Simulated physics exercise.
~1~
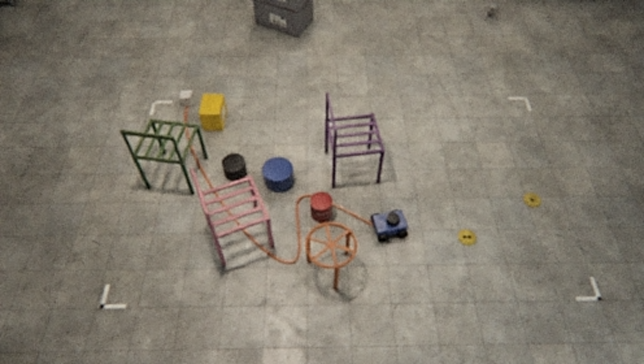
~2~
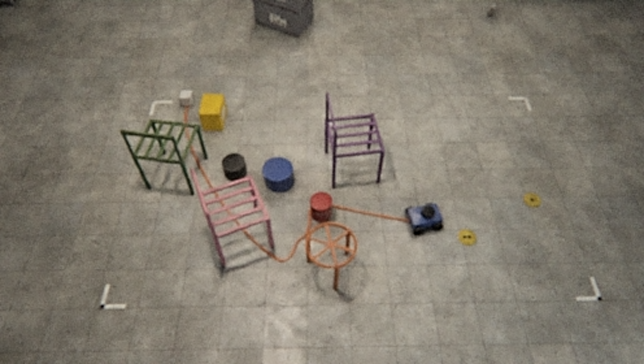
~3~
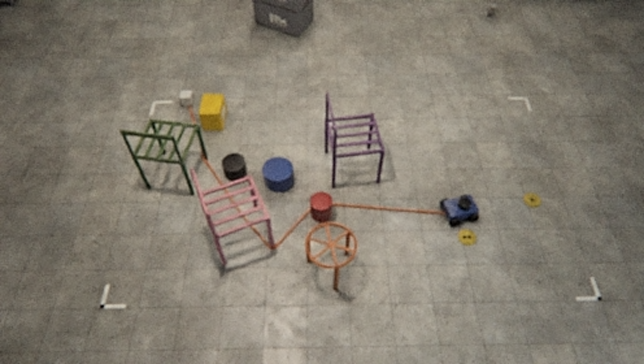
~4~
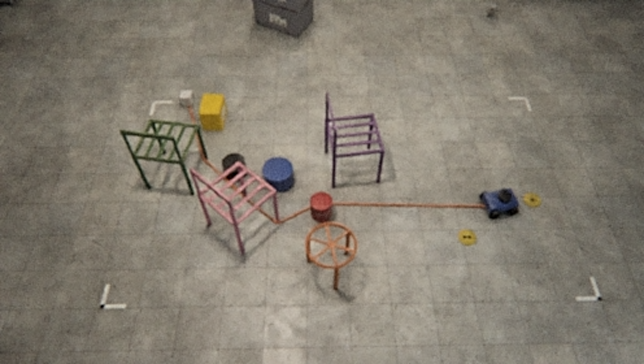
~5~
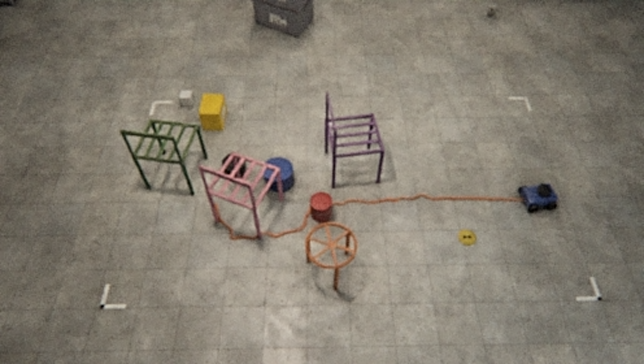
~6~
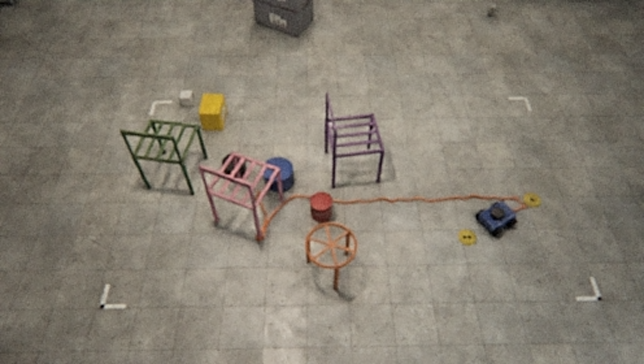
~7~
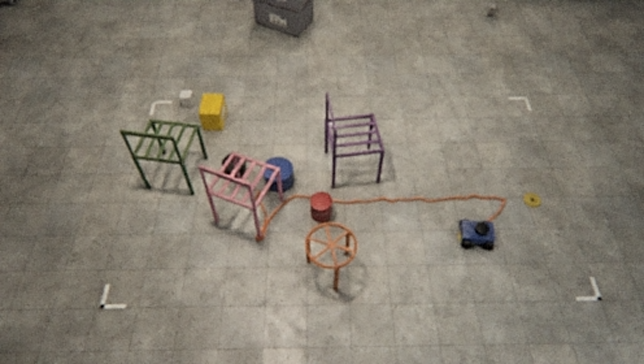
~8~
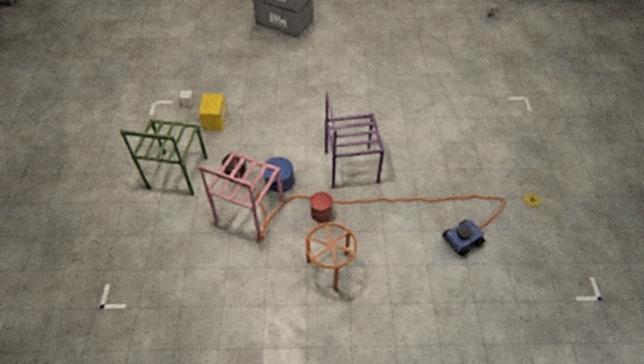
A small blue cart drove right, pulling its orange lead tight past the red bin and dragging the pink chair toward the blue bucket until the lead came loose, then it turned back down and left and stopped, the lead lying slack.
